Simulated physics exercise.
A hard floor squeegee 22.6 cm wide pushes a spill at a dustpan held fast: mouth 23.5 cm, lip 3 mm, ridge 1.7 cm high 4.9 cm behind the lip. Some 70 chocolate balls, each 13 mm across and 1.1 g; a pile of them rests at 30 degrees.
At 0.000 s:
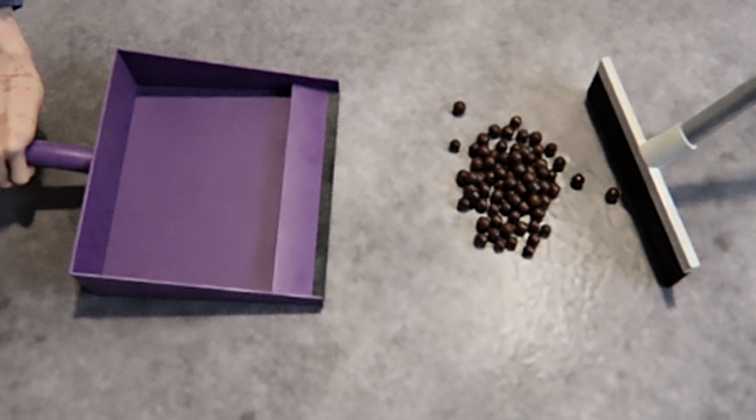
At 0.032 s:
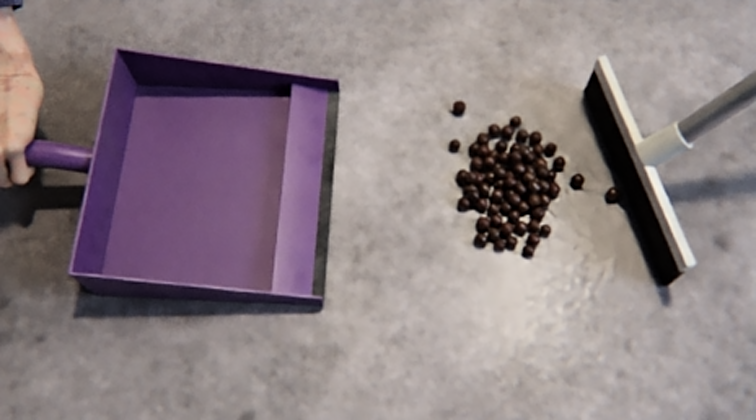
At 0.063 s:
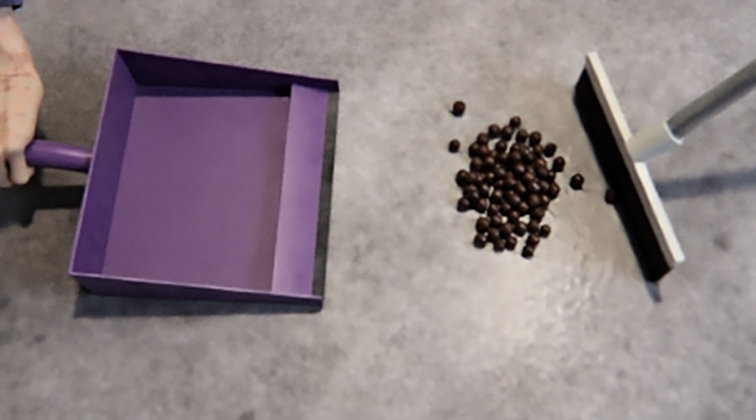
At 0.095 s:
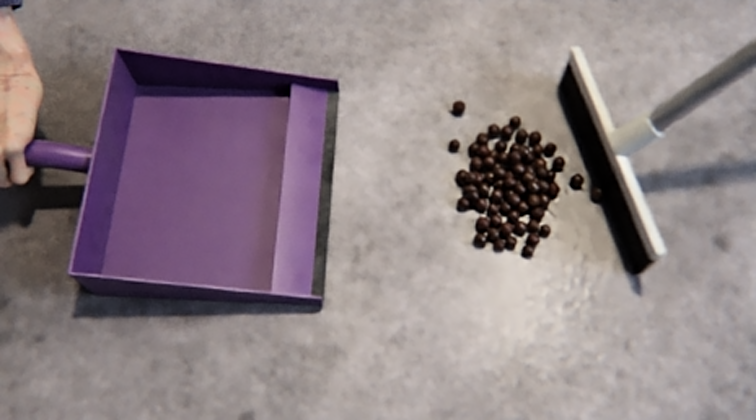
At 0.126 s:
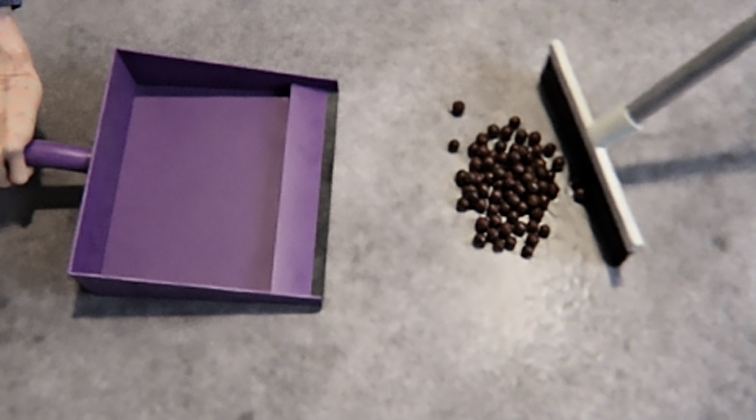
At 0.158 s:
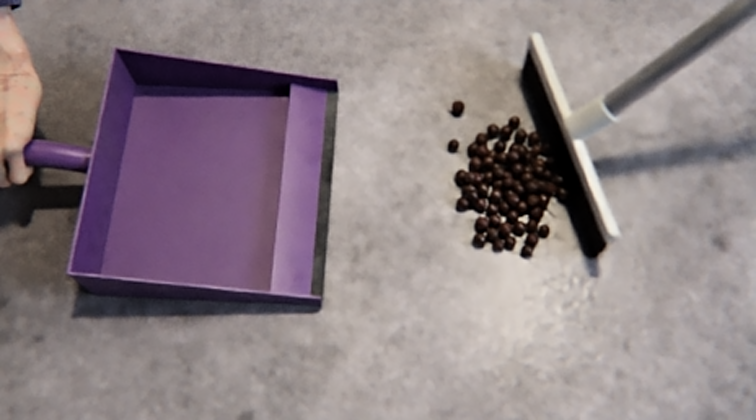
A squeegee on a pole slid left across the gray floor and began nudging the nearest dark balls in a small pile, while a hand at the left held a purple dustpan still.
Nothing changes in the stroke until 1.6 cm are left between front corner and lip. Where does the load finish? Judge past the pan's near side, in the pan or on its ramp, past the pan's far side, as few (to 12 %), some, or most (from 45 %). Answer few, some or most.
Past the pan's near side: Few; in the pan or on its ramp: Few; past the pan's far side: Few.
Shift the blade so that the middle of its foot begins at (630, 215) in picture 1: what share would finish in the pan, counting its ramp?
About 5 per cent.
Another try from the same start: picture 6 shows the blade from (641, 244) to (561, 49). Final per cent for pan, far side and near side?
Pan 0, far 5, near 0.
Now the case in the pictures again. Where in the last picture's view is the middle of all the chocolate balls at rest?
At about (351, 185).
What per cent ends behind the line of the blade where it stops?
Some 10 per cent.
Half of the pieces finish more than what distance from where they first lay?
Roughly 16 cm.
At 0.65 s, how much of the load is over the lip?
Some 5 per cent.
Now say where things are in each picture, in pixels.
Blade from (689, 267) to (603, 67), moved 0.0 cm, 0 of the pieces shifted so far; middle of the pieces at (510, 183); pan at (206, 188), in the first frame.
Blade from (685, 265) to (600, 66), moved 0.3 cm, 0 of the pieces shifted so far; middle of the pieces at (510, 182), in the second frame.
Blade from (674, 261) to (590, 62), moved 1.3 cm, 0 of the pieces shifted so far; middle of the pieces at (510, 182), in the third frame.
Blade from (656, 254) to (574, 57), moved 3.0 cm, 1 of the pieces shifted so far; middle of the pieces at (510, 182), in the fourth frame.
Blade from (633, 245) to (554, 50), moved 5.1 cm, 1 of the pieces shifted so far; middle of the pieces at (509, 183), in the fifth frame.
Blade from (610, 236) to (534, 42), moved 7.3 cm, 3 of the pieces shifted so far; middle of the pieces at (509, 182); pan at (204, 187). The blade's pace is about 0.67 m/s, heading 21 degrees away from the viewer's side, in the sixth frame.
Then, at 0.31 s, middle of the blade 14 cm from the lip; 0 % over the lip, far side 0 %, near side 0 %.
After 0.41 s, middle of the blade 7 cm from the lip; 0 % over the lip, far side 5 %, near side 0 %.
After 0.65 s, middle of the blade 5 cm from the lip; 5 % over the lip, far side 5 %, near side 5 %.
By 1.4 s all is still; near side 5 %, pan 5 %, far side 10 %, in front of the lip or behind the blade 85 %.
